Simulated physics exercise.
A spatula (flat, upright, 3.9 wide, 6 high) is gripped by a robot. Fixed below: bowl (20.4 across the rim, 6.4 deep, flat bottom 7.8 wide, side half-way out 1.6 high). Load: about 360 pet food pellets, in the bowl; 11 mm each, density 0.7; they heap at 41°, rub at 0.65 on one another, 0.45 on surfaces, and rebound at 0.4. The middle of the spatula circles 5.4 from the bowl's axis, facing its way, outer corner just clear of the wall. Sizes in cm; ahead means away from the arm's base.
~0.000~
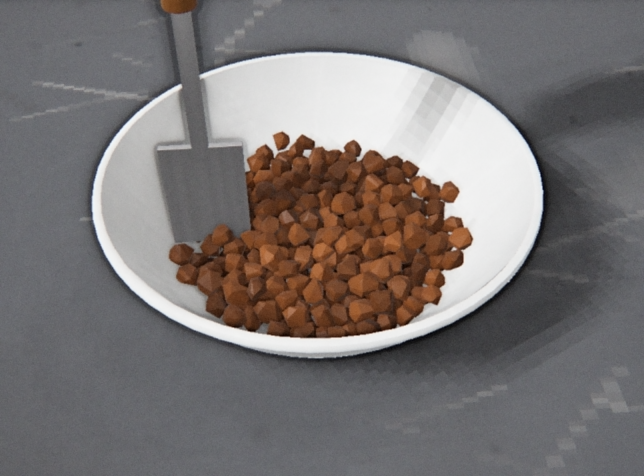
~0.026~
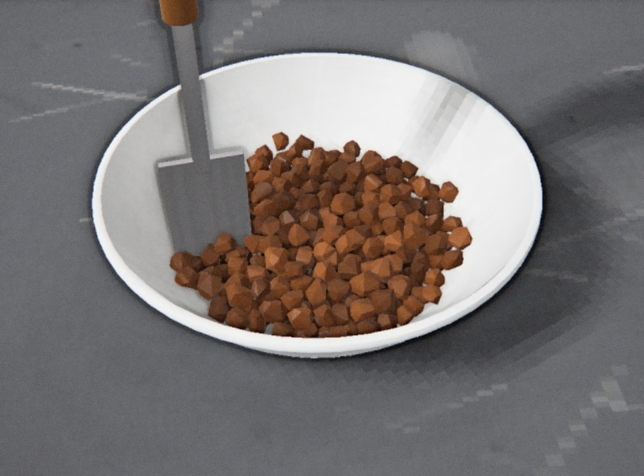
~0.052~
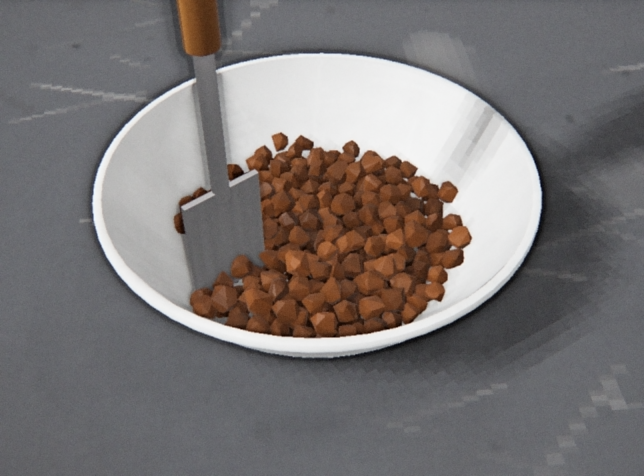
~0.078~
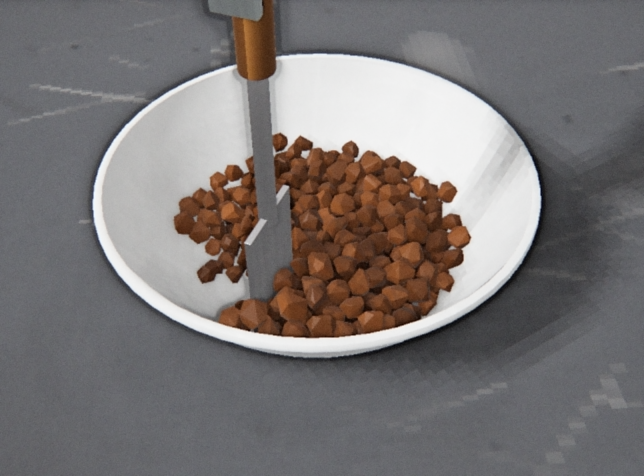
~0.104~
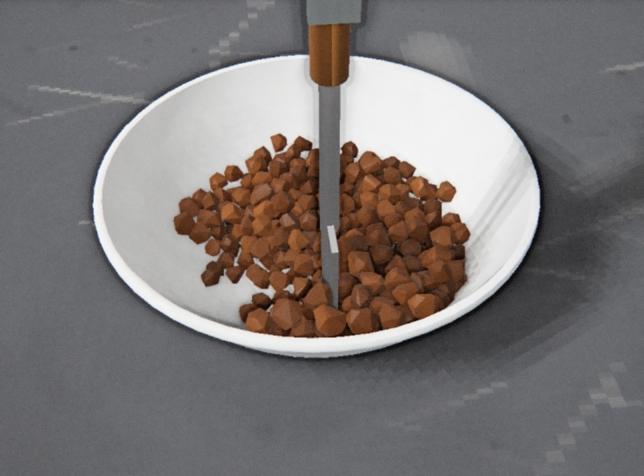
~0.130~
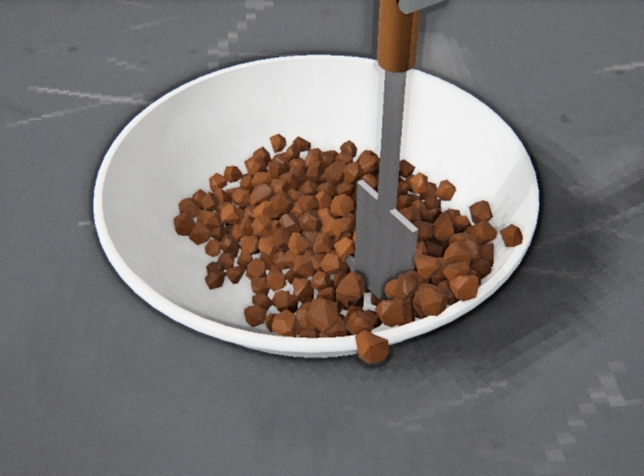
On a gray surface, a spatula dipped into a white bowl of brown pellets and swept from left to right, turning as it pushed them, until one pellet went over the front rim.
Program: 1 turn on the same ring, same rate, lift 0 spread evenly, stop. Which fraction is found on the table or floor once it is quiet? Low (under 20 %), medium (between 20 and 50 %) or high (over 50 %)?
Answer: Medium; between 20 and 50 % of the pet food pellets finish on the table or floor.
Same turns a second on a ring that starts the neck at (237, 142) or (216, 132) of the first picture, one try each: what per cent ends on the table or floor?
Some 15 and 30 per cent.
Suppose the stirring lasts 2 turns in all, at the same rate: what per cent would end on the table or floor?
Then about 40 per cent.
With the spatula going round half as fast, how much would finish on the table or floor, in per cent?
It would be near 5 per cent.
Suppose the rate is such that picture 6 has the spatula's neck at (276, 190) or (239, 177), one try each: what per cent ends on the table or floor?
About 5 and 5 per cent.
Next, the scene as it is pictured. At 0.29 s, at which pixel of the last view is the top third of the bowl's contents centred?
Around (228, 121).
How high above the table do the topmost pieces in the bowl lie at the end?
Roughly 6.0 cm.
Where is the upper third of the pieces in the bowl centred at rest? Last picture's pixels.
Near (269, 294).
After 0.21 s, 207° round, highest piece 10 above the table; 339 in the bowl, 20 in flight or on the tool.
After 0.29 s, 294° round, highest piece 11 above the table; 307 in the bowl, 12 on the table or floor, 40 in flight or on the tool.
After 0.53 s, 0° round, highest piece 6 above the table; 254 in the bowl, 104 on the table or floor, 1 in flight or on the tool.
After 1.23 s, 0° round, highest piece 6 above the table; 254 in the bowl, 105 on the table or floor.
At rest, 254 in the bowl, 105 on the table or floor. That is 29 % on the table or floor.
